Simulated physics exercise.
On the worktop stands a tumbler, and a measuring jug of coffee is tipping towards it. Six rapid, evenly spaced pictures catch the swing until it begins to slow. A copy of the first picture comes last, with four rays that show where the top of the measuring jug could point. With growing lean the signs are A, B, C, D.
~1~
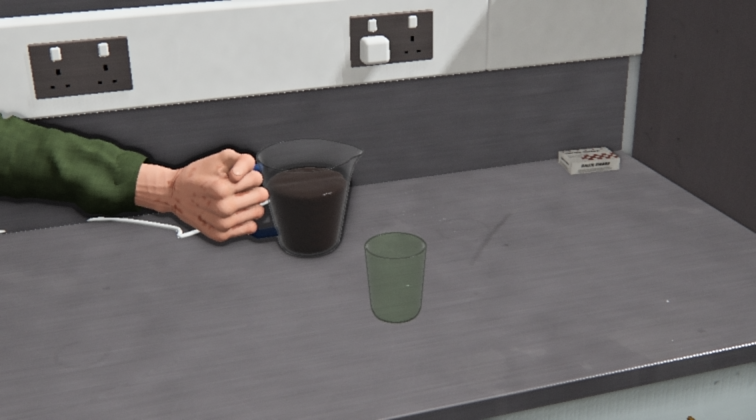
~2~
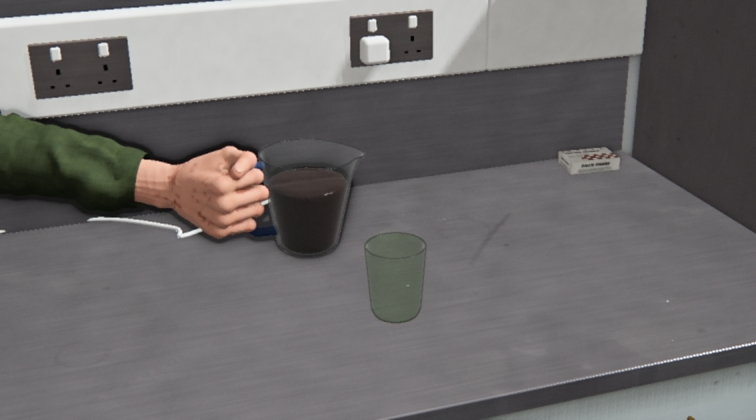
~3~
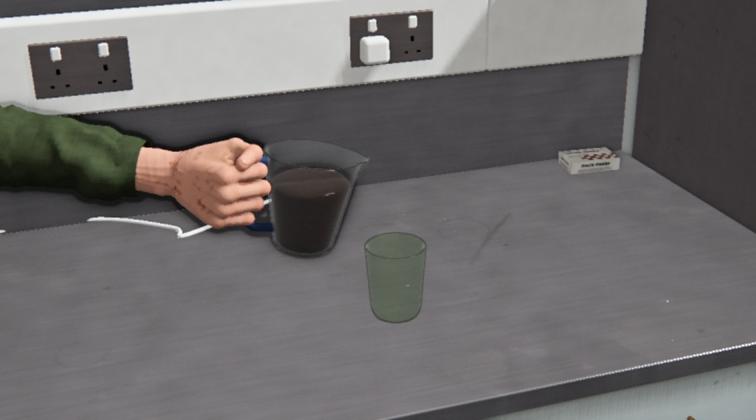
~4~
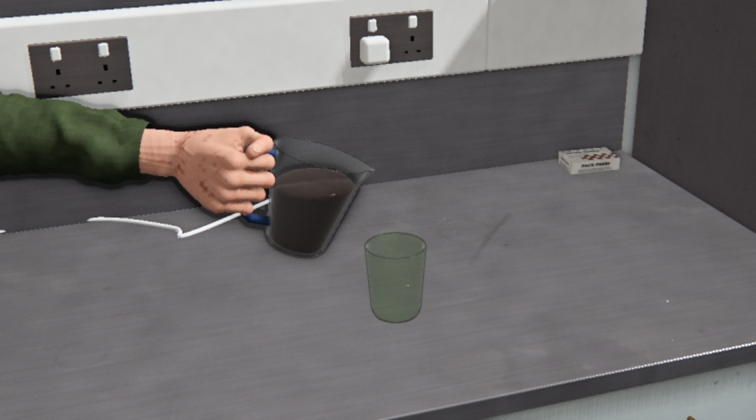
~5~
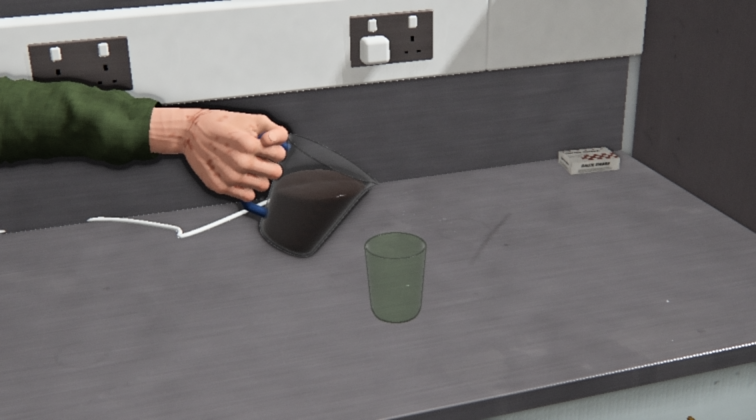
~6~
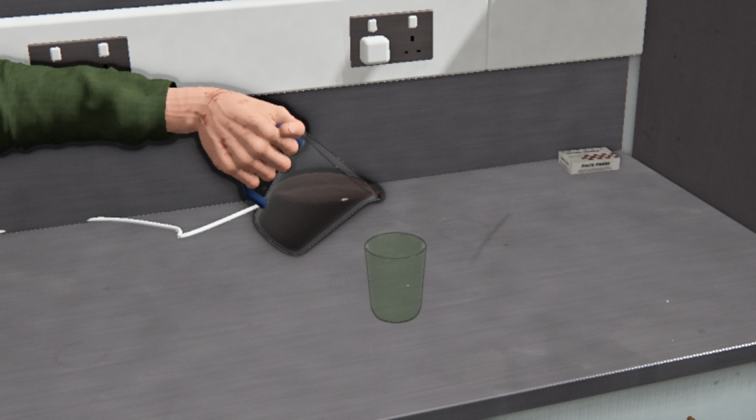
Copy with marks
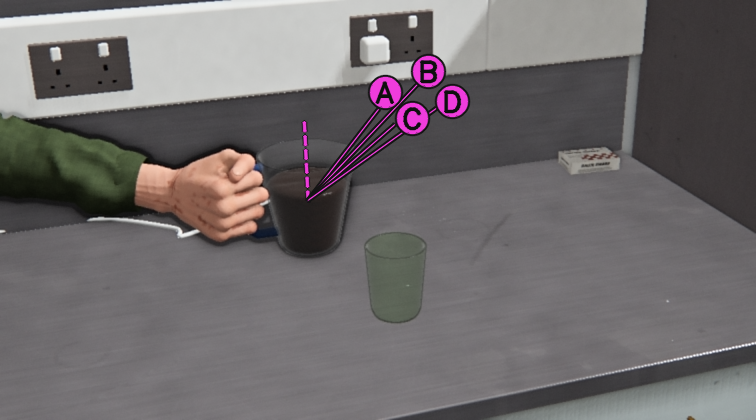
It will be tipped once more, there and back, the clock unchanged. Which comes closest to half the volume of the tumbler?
The best mark is D.
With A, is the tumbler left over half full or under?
Under.
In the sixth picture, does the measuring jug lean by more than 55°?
No.
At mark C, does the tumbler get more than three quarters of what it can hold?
No, it does not.
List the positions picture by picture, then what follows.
The first picture shows upright, lip at (361, 150); rim of the tumbler round (395, 245); nothing has left yet.
The second picture shows tipped about 2°, lip at (363, 152); nothing has left yet.
The third picture shows tipped about 9°, lip at (368, 158); nothing has left yet.
The fourth picture shows tipped about 19°, lip at (373, 168); nothing has left yet.
The fifth picture shows tipped about 31°, lip at (377, 181); nothing has left yet.
The sixth picture shows tipped about 44°, lip at (377, 196); nothing has left yet.
In magenta, A at (378, 109); B at (417, 84); C at (394, 124); D at (436, 108).
If A is chosen, the tumbler ends with about 14 % of what it can hold.
If B is chosen, the tumbler ends with about 25 % of what it can hold.
If C is chosen, the tumbler ends with about 38 % of what it can hold.
If D is chosen, the tumbler ends with about 52 % of what it can hold.
